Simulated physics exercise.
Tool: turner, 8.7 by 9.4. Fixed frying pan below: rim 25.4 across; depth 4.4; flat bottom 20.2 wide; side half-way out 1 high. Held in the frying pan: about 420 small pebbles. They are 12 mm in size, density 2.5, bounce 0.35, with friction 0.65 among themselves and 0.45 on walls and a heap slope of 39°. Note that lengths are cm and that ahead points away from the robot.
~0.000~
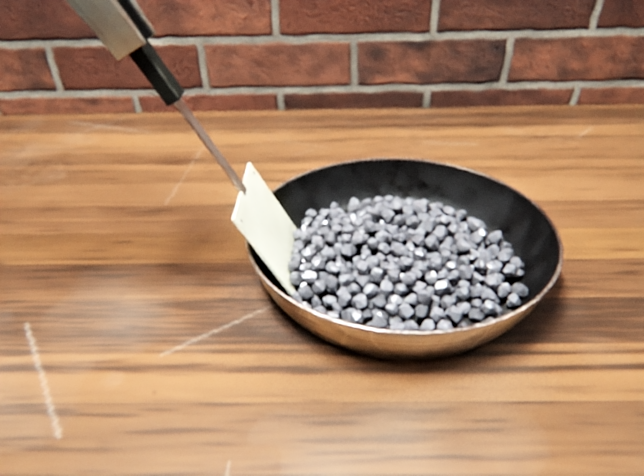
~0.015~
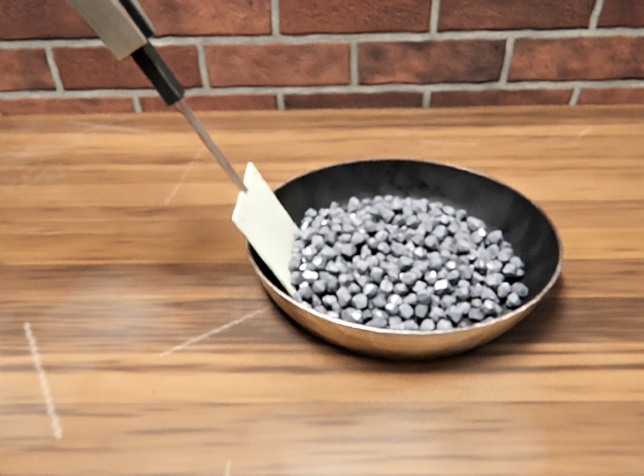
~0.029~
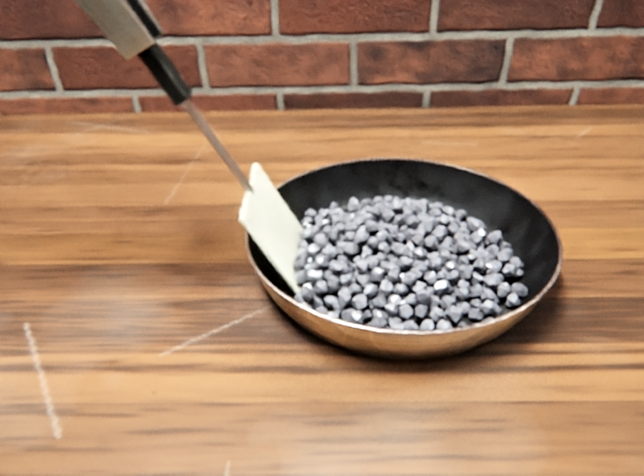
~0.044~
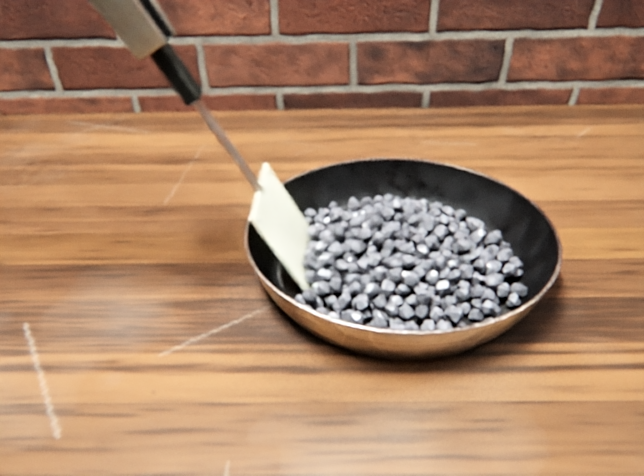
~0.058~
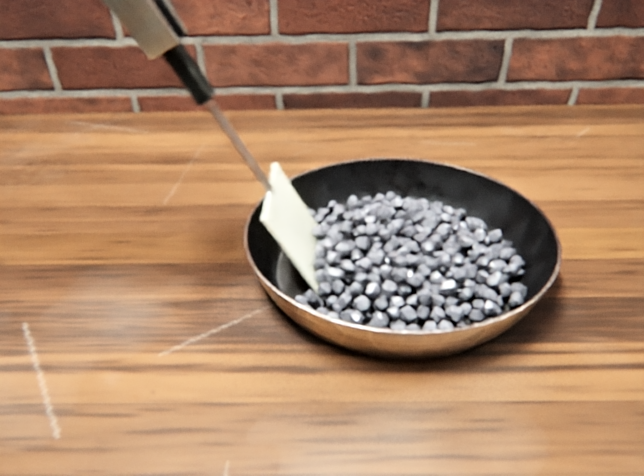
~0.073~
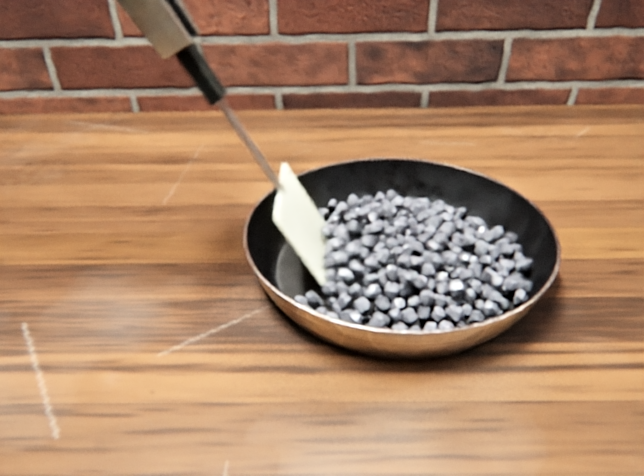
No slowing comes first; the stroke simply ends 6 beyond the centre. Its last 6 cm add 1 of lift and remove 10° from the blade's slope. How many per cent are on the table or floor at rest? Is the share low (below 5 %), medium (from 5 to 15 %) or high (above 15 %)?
The share is low, below 5 %.
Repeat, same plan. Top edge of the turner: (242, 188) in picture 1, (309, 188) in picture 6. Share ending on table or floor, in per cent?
Some 10 per cent.
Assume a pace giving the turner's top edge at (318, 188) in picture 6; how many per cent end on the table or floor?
About 10 per cent.
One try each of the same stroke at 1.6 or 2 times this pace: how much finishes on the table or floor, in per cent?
Roughly 5 percent for the first try, 10 percent for the second.
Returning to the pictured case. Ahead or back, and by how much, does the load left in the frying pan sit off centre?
I'd say close to 5.5 cm toward the front.
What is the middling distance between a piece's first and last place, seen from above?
About 5 centimetres.
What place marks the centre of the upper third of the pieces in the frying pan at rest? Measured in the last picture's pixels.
Look near (499, 233).
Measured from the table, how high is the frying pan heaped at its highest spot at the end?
Roughly 6.0 centimetres.
After 0.14 s, sloping 62°, highest piece 5 above the table; 419 in the frying pan.
After 0.21 s, sloping 58°, highest piece 7 above the table; 418 in the frying pan, 1 on the blade or in flight.
After 0.44 s, sloping 52°, highest piece 6 above the table; 413 in the frying pan, 5 on the table or floor, 1 on the blade or in flight.
After 1.49 s, sloping 52°, highest piece 6 above the table; 413 in the frying pan, 6 on the table or floor.
In the end, 413 in the frying pan, 6 on the table or floor. That is 1 % on the table or floor.
